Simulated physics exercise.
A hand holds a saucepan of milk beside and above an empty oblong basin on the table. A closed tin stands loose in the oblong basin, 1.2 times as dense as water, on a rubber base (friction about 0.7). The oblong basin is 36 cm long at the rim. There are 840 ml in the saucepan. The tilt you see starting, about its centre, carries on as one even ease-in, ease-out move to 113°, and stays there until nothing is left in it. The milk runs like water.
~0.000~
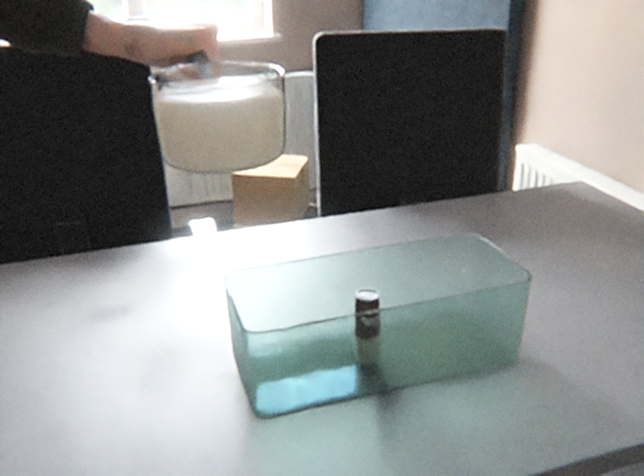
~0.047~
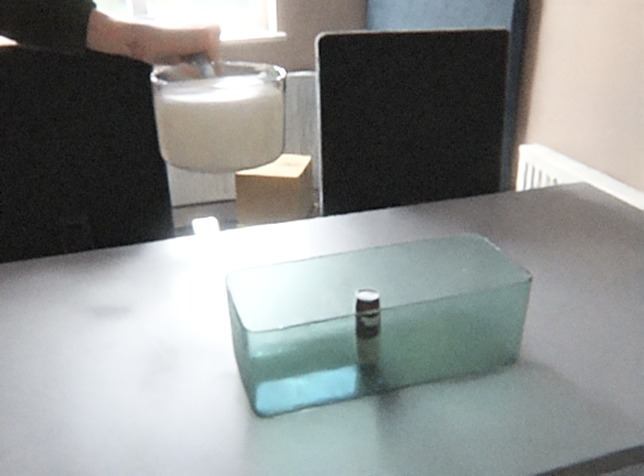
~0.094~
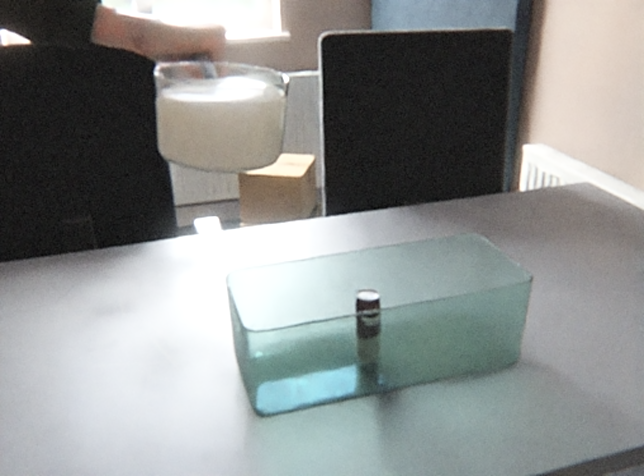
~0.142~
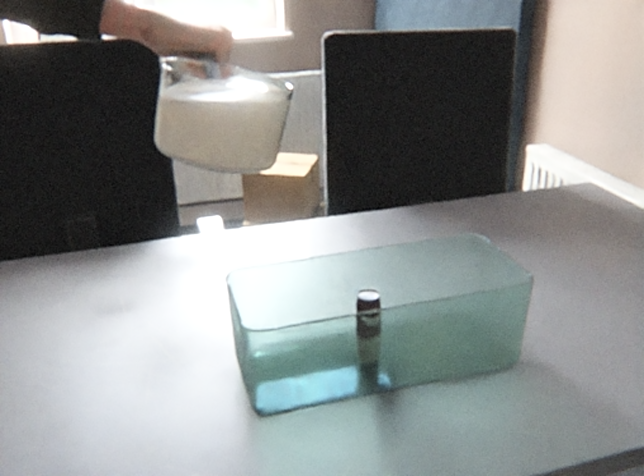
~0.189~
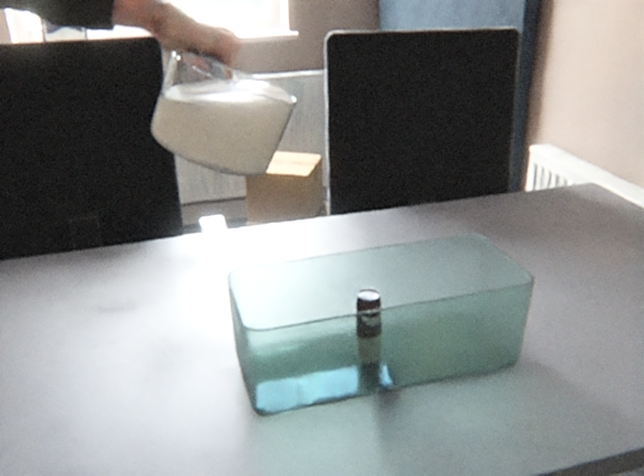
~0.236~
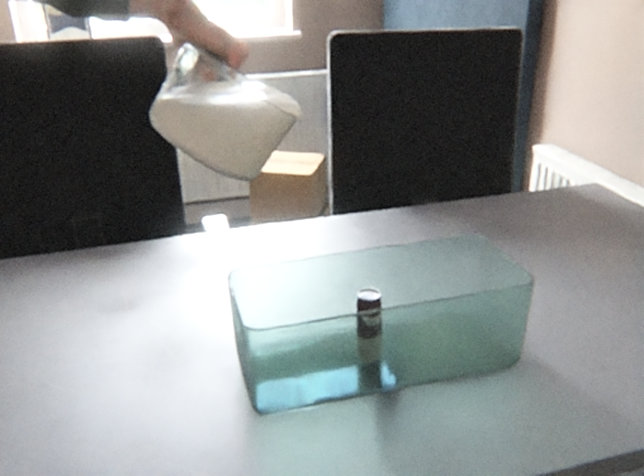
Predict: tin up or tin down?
The tin falls.
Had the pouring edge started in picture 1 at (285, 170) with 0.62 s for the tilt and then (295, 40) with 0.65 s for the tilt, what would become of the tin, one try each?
First it keeps standing; then it falls.
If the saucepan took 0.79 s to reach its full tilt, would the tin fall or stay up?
Then it goes over.
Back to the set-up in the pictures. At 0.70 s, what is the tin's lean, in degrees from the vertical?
Near 5° from upright.
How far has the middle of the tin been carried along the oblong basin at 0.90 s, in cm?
Some 8 cm.
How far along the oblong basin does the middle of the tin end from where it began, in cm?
Some 9.5 cm.
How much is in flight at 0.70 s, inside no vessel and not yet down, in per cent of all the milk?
Near 12 in a hundred.
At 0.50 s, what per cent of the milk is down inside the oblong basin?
About 14 per cent.
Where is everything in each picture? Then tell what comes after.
In the first picture, tilt 0°; pouring edge (281, 72); surface from (154, 95) to (278, 85); the oblong basin's rim runs from (233, 303) to (504, 255); the tin's top is at (367, 297).
In the second picture, tilt 2°; pouring edge (282, 73); surface from (156, 94) to (278, 86).
In the third picture, tilt 6°; pouring edge (286, 79); surface from (159, 94) to (281, 88).
In the fourth picture, tilt 14°; pouring edge (290, 88); surface from (160, 95) to (285, 90).
In the fifth picture, tilt 24°; pouring edge (293, 100); surface from (161, 98) to (291, 91).
In the sixth picture, tilt 36°; pouring edge (294, 115); surface from (158, 98) to (290, 103); 3 per cent is over the edge.
Then, 0.50 s in, the tilt is 103° and 30 per cent is still to pour; the tin stands where it began.
Then, 0.70 s in, the tilt is 113° and 4 per cent is still to pour; the tin leans 6°.
Then, 0.90 s in, the tilt is 113° and 0 per cent is still to pour; the tin leans 57°.
Then, 1.12 s in, the tilt is 113° and 0 per cent is still to pour; the tin lies on its side.
Finally, the tin lies on its side.
